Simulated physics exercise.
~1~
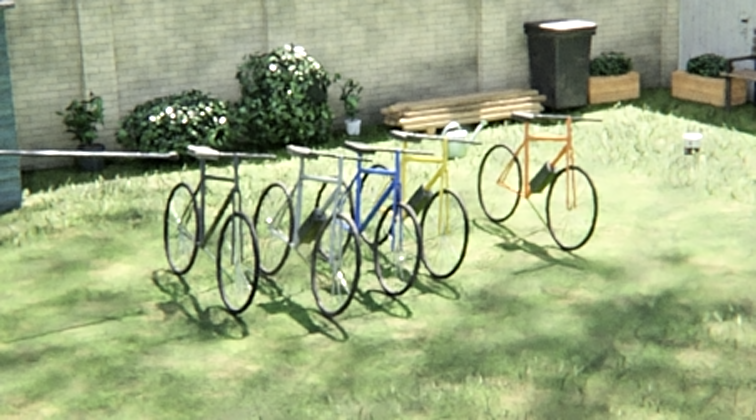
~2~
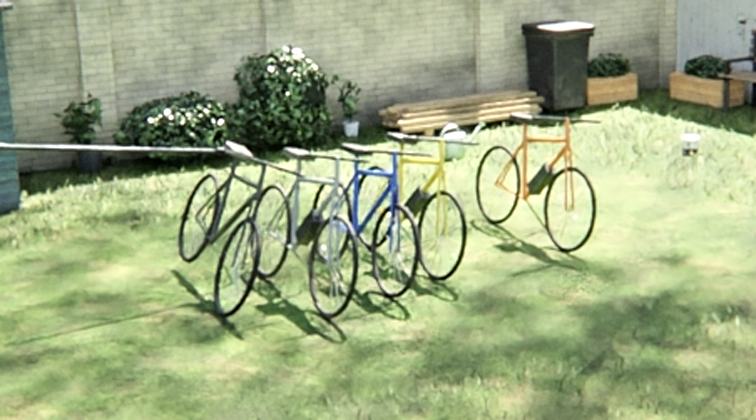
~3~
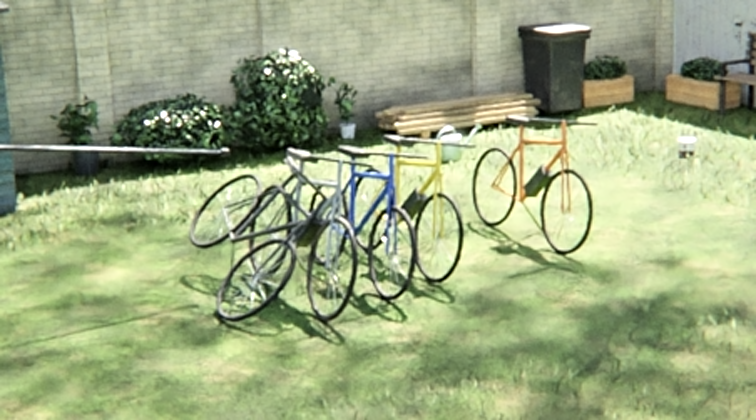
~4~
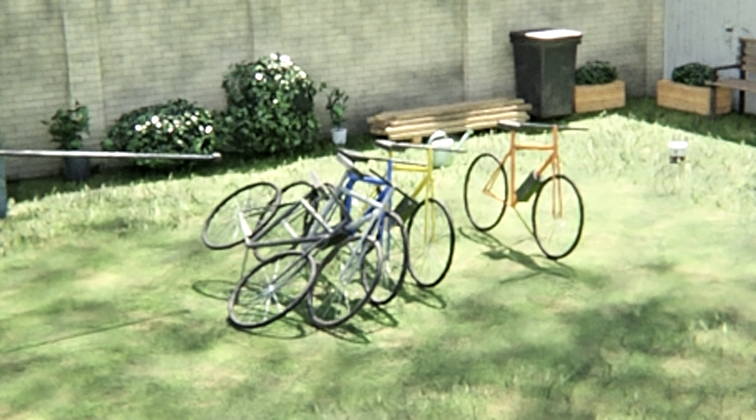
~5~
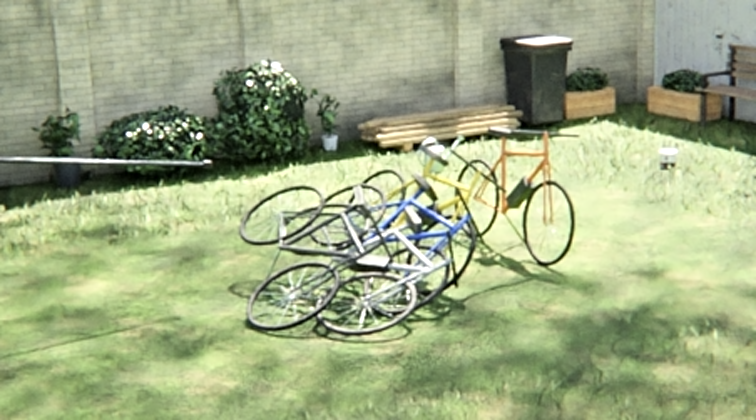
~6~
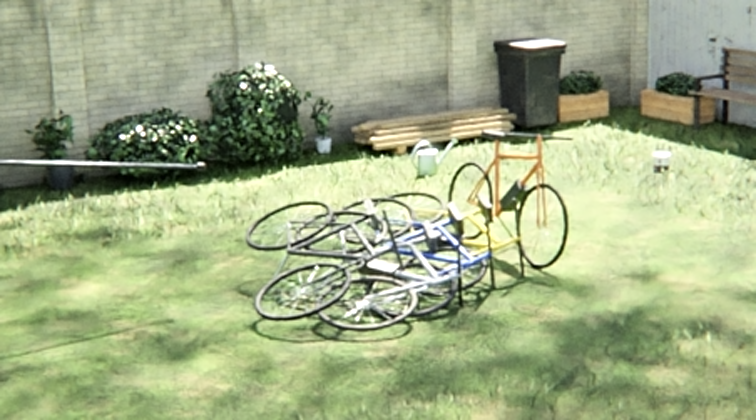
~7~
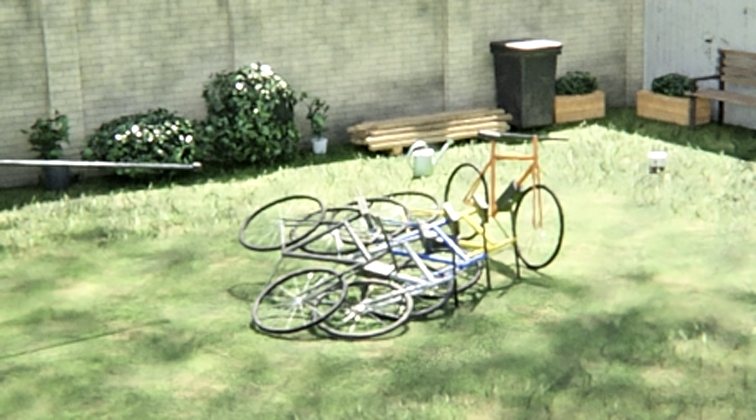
At first, five bicycles stand in a row on a sunny lawn before a brick wall, with a long pale pole reaching in from the left toward the nearest dark one. The pole pushes right, and that first bicycle begins to tilt, then stops being pushed as it leans into the grey bicycle beside it. The grey one tips over in turn, knocking into the blue bicycle, which topples toward the yellow. The yellow bicycle goes down as well, and the four settle in a tangled heap on the grass. Just beyond them, the orange bicycle stays upright, the only one left standing.
